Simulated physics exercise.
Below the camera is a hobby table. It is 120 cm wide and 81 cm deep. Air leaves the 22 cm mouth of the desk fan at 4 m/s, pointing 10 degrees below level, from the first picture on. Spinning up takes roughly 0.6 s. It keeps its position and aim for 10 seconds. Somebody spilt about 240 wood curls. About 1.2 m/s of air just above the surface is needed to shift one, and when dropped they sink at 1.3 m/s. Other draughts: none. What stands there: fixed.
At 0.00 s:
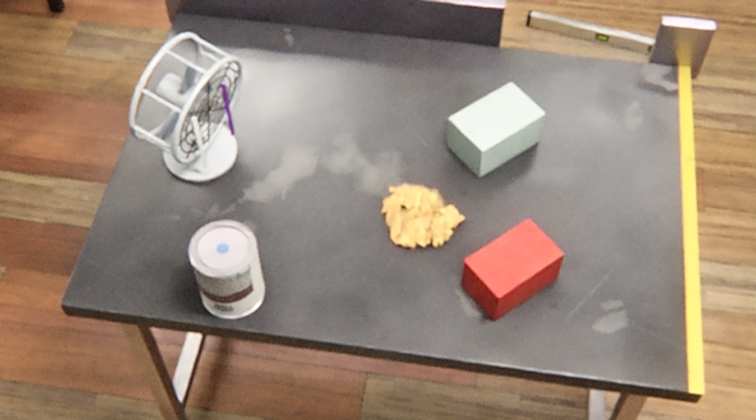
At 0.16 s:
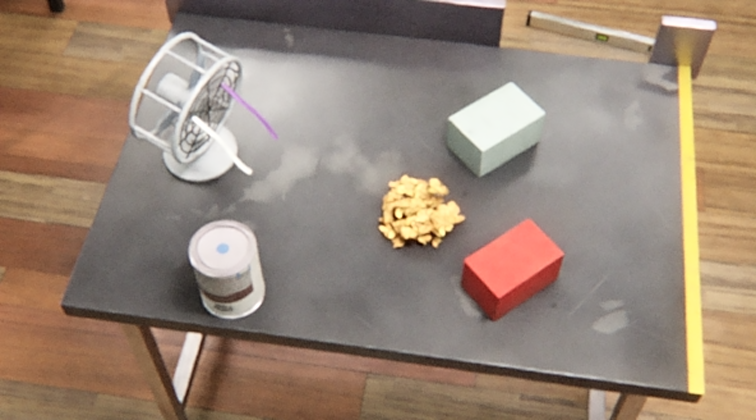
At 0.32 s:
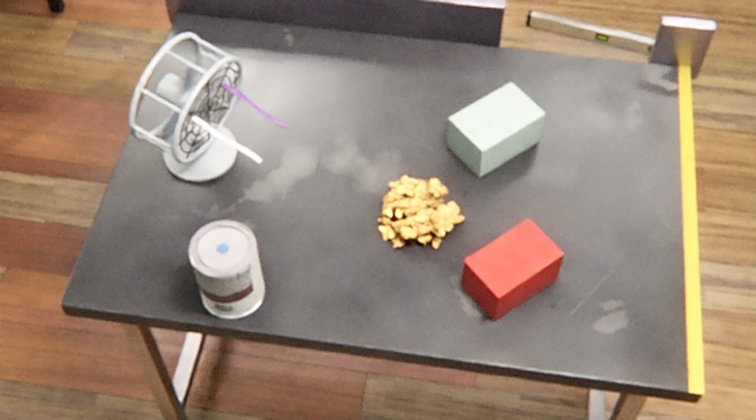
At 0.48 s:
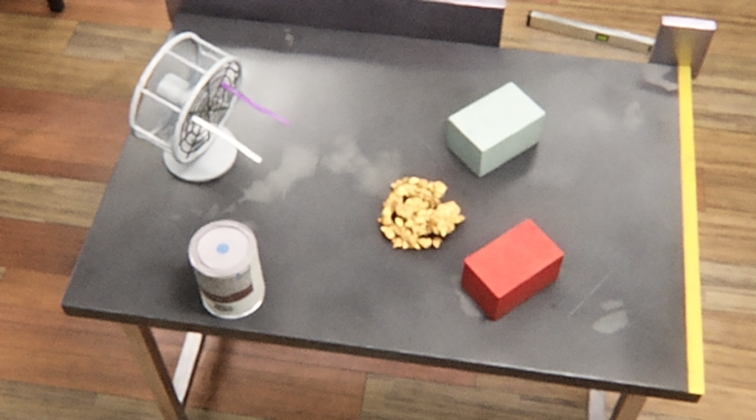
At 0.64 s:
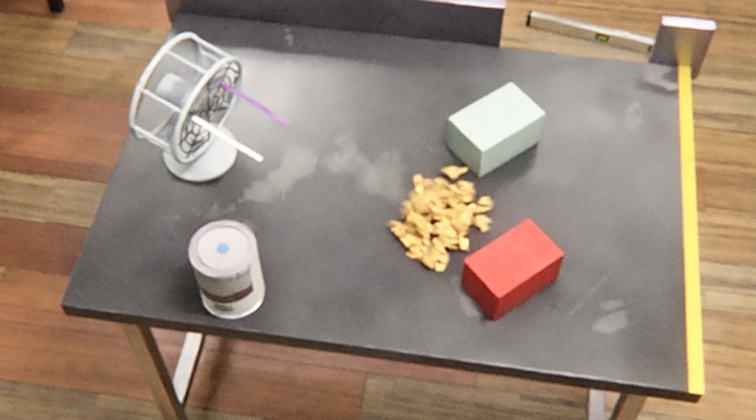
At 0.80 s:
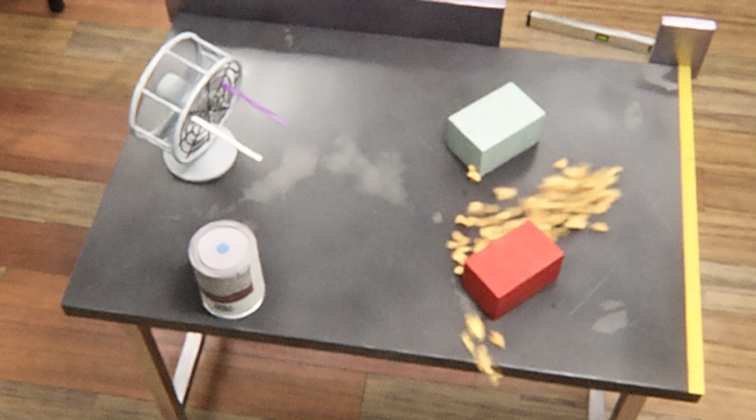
Dark hobby table with a desk fan blowing streamers outward, a pile of wood curls stirring, then scattering rightward past two blocks.
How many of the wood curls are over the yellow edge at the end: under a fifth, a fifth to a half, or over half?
Short answer: Beyond one half.
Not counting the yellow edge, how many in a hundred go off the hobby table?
About 5 per cent of them.
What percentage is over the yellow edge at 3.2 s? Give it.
90 per cent, roughly.
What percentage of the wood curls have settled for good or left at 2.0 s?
Roughly 90 per cent of them.
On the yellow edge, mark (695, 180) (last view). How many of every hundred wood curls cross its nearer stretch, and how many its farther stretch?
Some 50 % nearer, 40 % farther.
After 2.0 s, 9 % are on the move or not yet settled, 82 % are over the yellow edge.
After 3.2 s, 3 % are on the move or not yet settled, 87 % are over the yellow edge.
After 5.5 s, 0 % are on the move or not yet settled, 89 % are over the yellow edge.
After 10.0 s, at the end, 89 % are over the yellow edge.
